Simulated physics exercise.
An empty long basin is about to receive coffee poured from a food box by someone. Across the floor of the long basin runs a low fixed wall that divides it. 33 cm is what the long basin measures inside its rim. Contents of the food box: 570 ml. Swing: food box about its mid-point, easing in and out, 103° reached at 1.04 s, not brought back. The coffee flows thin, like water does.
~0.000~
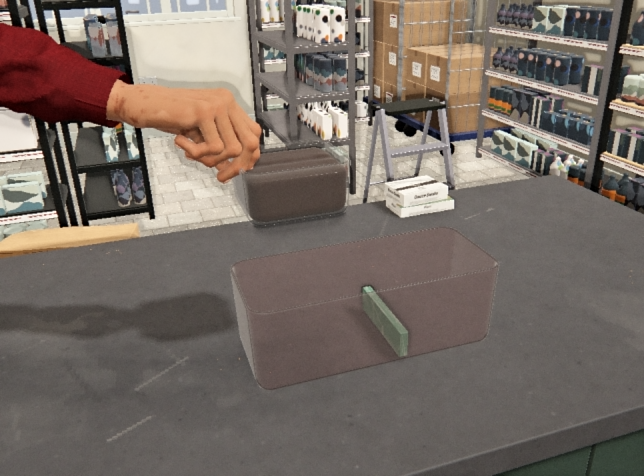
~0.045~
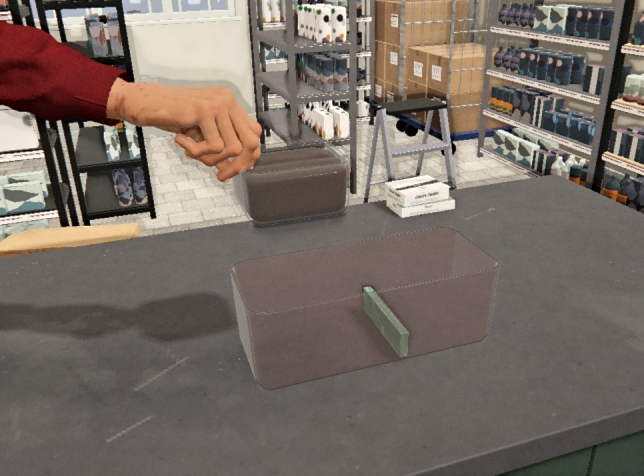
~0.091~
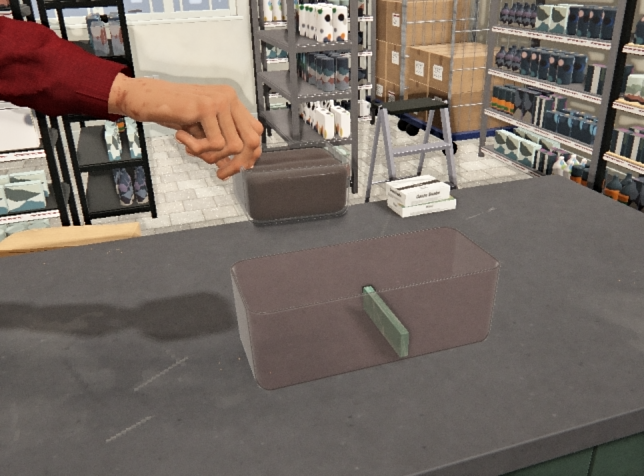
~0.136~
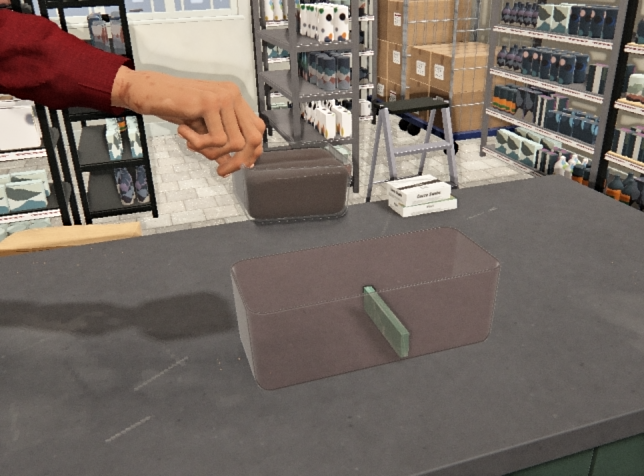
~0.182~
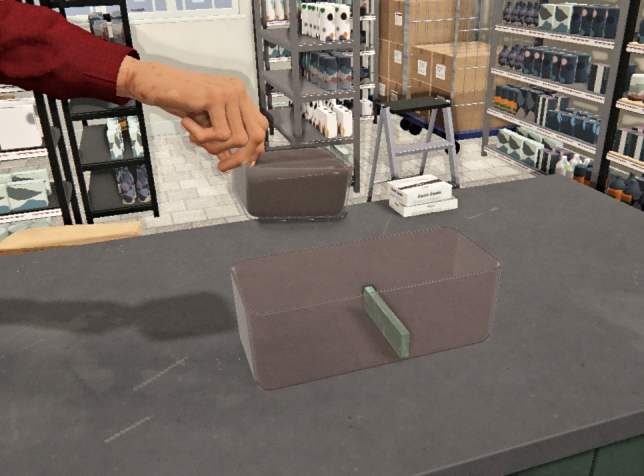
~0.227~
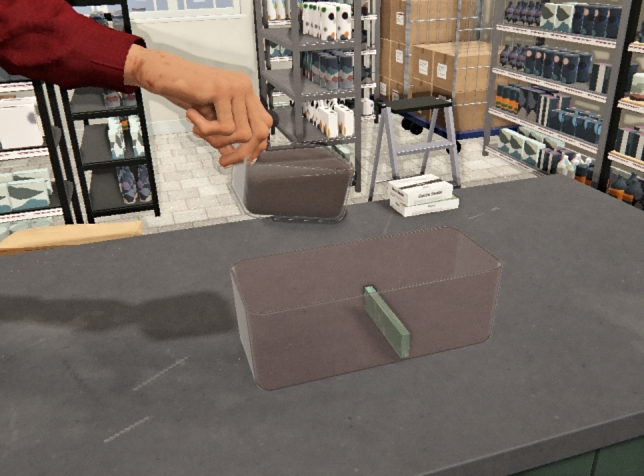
In this clip, a red-sleeved hand holds a dark translucent box above a counter, behind a long clear basin with a green divider; the box stays nearly still, then tilts slightly, its right side dipping.
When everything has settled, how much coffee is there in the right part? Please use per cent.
61 out of 100.
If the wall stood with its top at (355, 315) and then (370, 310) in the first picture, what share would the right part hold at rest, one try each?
75 per cent first, 75 per cent second.
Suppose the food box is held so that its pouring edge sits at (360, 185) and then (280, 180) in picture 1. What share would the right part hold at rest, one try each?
70 then 10 %.
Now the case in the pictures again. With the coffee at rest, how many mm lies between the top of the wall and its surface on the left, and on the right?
For the left, around 28 mm; for the right, around 16 mm.
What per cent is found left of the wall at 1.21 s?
The left part holds close to 36 per cent.
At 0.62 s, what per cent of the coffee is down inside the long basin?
Close to 18 in a hundred.
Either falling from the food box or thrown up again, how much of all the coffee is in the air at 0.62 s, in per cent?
Around 36 in a hundred.
By 0.62 s the tilt is 67° and 45 per cent is still to pour, 5 is left of the wall and 14 right of it.
By 0.91 s the tilt is 99° and 8 per cent is still to pour, 24 is left of the wall and 61 right of it.
By 1.21 s the tilt is 103° and 0 per cent is still to pour, 37 is left of the wall and 61 right of it.
By 1.54 s the tilt is 103° and 0 per cent is still to pour, 38 is left of the wall and 61 right of it.
At rest 38 per cent lies left of the wall, 61 right of it and 1 outside.
